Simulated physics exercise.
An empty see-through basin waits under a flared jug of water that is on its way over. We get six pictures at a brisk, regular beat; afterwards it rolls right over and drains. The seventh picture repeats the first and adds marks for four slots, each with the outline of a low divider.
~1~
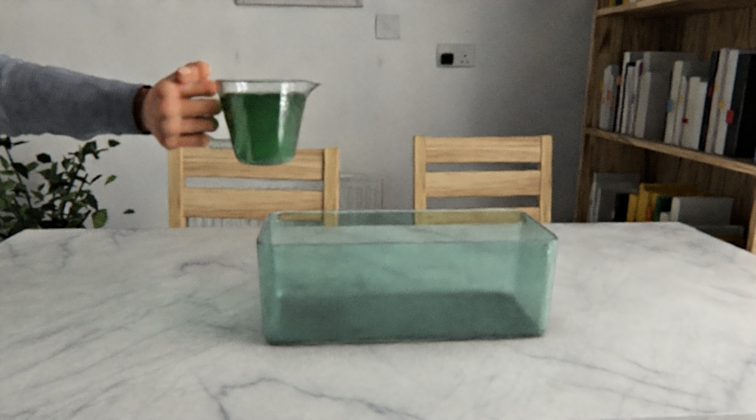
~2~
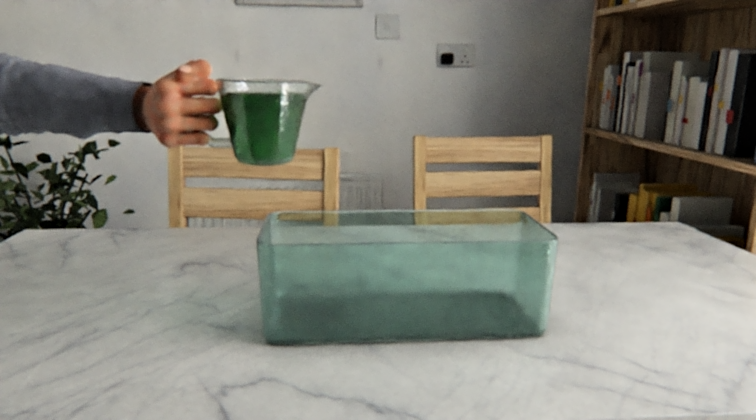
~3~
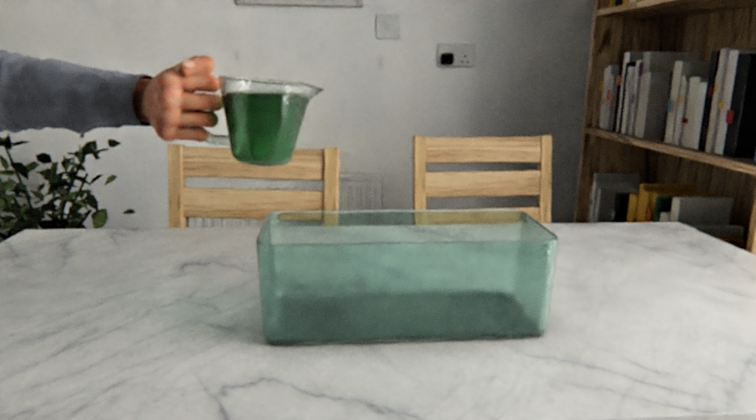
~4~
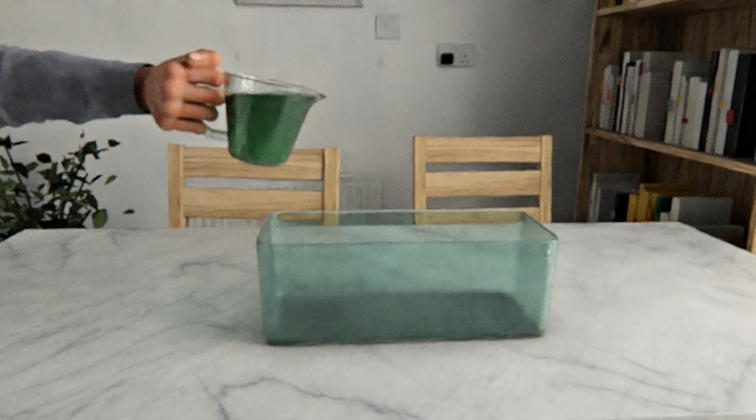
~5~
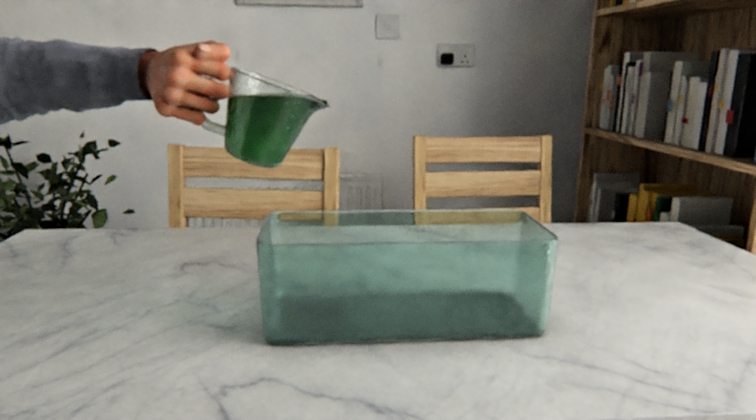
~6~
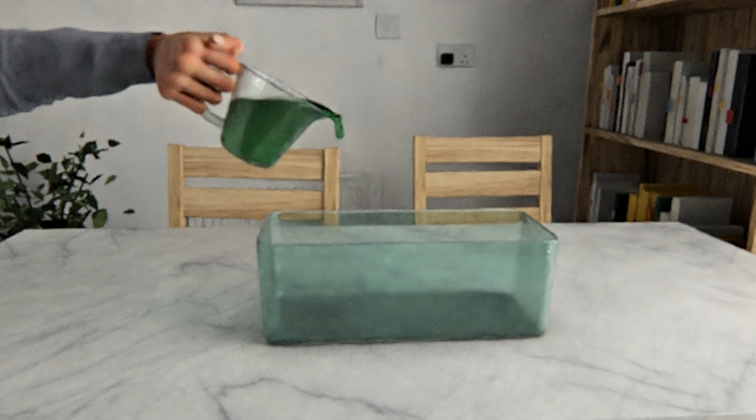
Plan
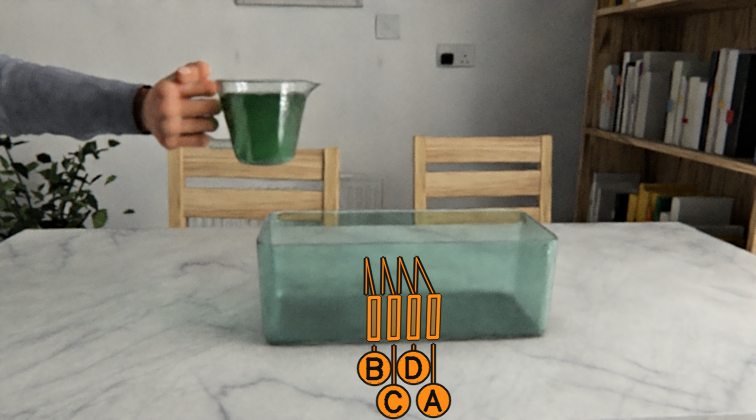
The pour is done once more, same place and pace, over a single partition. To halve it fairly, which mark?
I would pick place B.
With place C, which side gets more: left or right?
More ends on the left.
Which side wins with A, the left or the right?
The left one.
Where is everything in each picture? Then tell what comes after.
Upright, lip at (320, 84); basin from (264, 341) to (546, 333); nothing has left yet, in the first frame.
Upright, lip at (320, 85); nothing has left yet, in the second frame.
Tipped about 5°, lip at (323, 89); nothing has left yet, in the third frame.
Tipped about 11°, lip at (326, 96); nothing has left yet, in the fourth frame.
Tipped about 20°, lip at (329, 105); nothing has left yet, in the fifth frame.
Tipped about 30°, lip at (331, 117); water is over the lip, down to (339, 136), in the sixth frame.
In orange, A at (433, 344); B at (374, 346); C at (393, 345); D at (413, 345).
With A, about 96 % ends left of the wall and 3 % right of it.
With B, about 53 % ends left of the wall and 46 % right of it.
With C, about 88 % ends left of the wall and 10 % right of it.
With D, about 95 % ends left of the wall and 4 % right of it.
